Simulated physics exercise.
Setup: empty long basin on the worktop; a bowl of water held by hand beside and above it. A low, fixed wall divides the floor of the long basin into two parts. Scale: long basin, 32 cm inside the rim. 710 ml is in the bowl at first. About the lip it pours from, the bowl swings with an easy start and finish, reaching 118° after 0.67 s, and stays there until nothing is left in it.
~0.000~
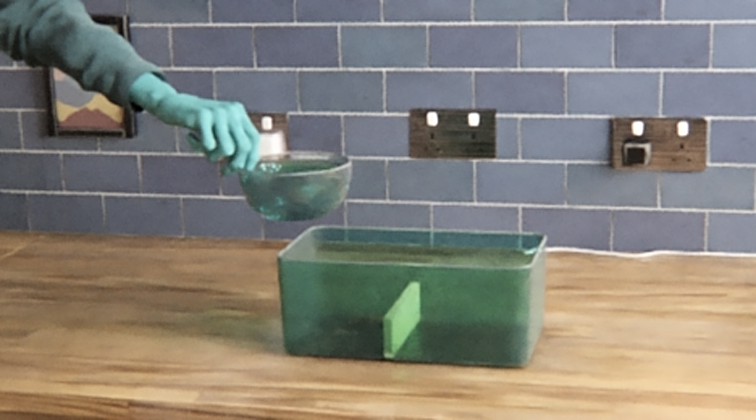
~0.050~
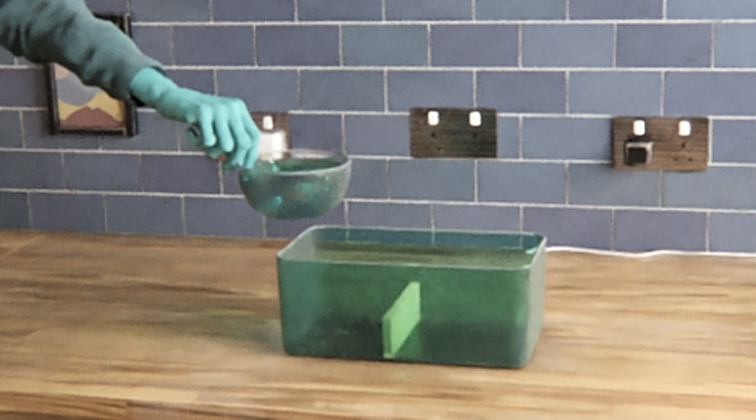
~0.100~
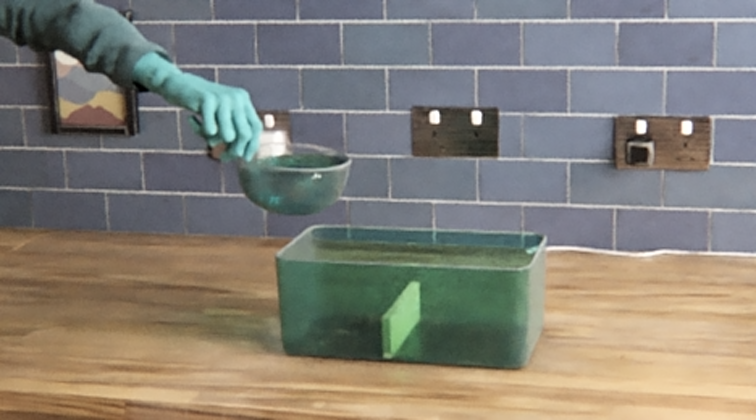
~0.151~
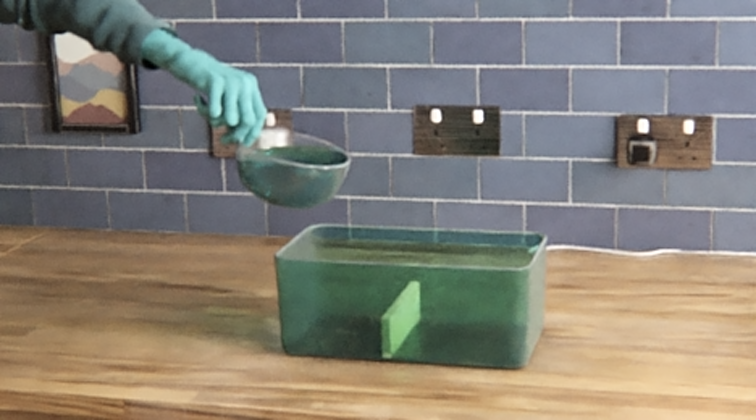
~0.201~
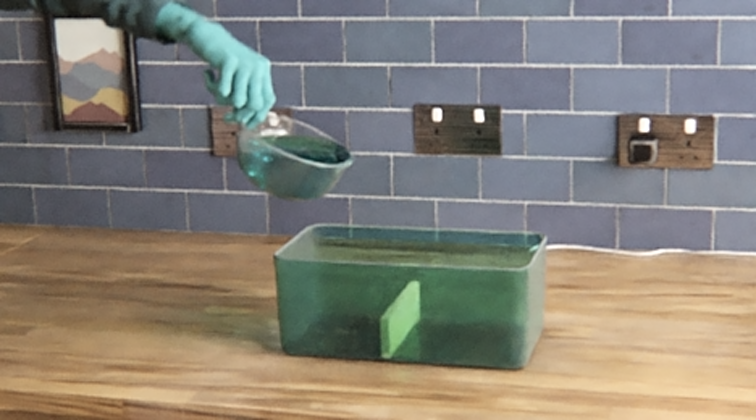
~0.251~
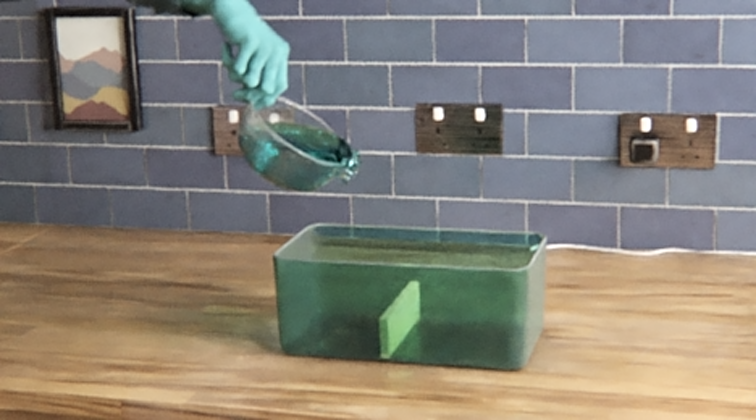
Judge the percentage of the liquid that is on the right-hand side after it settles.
My estimate is 81 %.
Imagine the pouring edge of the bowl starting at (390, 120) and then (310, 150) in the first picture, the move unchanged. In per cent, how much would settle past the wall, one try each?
65 in a hundred, followed by 60 in a hundred.
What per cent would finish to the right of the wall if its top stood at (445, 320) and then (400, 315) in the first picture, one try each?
45 in a hundred, followed by 70 in a hundred.
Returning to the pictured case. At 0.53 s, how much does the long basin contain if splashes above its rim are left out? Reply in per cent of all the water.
Close to 26 in a hundred.
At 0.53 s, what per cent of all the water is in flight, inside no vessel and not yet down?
It comes to about 60 percent.
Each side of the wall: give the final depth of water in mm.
The left ends up at roughly 4 mm, with the right at roughly 20 mm.
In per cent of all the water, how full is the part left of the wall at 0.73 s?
The fraction is near 7 percent.
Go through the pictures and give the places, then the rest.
The first picture shows tilt 0°; pouring edge (348, 165); surface from (246, 169) to (348, 171); the long basin's rim runs from (294, 243) to (538, 252); the wall's top is at (402, 301).
The second picture shows tilt 2°; pouring edge (348, 165); surface from (245, 167) to (347, 170).
The third picture shows tilt 6°; pouring edge (347, 165); surface from (245, 163) to (347, 165).
The fourth picture shows tilt 14°; pouring edge (347, 165); surface from (244, 153) to (347, 159); 1 per cent is over the edge.
The fifth picture shows tilt 24°; pouring edge (346, 164); surface from (244, 141) to (347, 158); 4 per cent is over the edge.
The sixth picture shows tilt 36°; pouring edge (344, 164); surface from (246, 126) to (332, 146); 8 per cent is over the edge.
By 0.53 s the tilt is 105° and 14 per cent is still to pour, 3 is left of the wall and 23 right of it.
By 0.73 s the tilt is 118° and 0 per cent is still to pour, 7 is left of the wall and 90 right of it.
By 0.94 s the tilt is 118° and 0 per cent is still to pour, 15 is left of the wall and 81 right of it.
By 1.17 s the tilt is 118° and 0 per cent is still to pour, 16 is left of the wall and 81 right of it.
At rest 16 per cent lies left of the wall, 81 right of it and 3 outside.
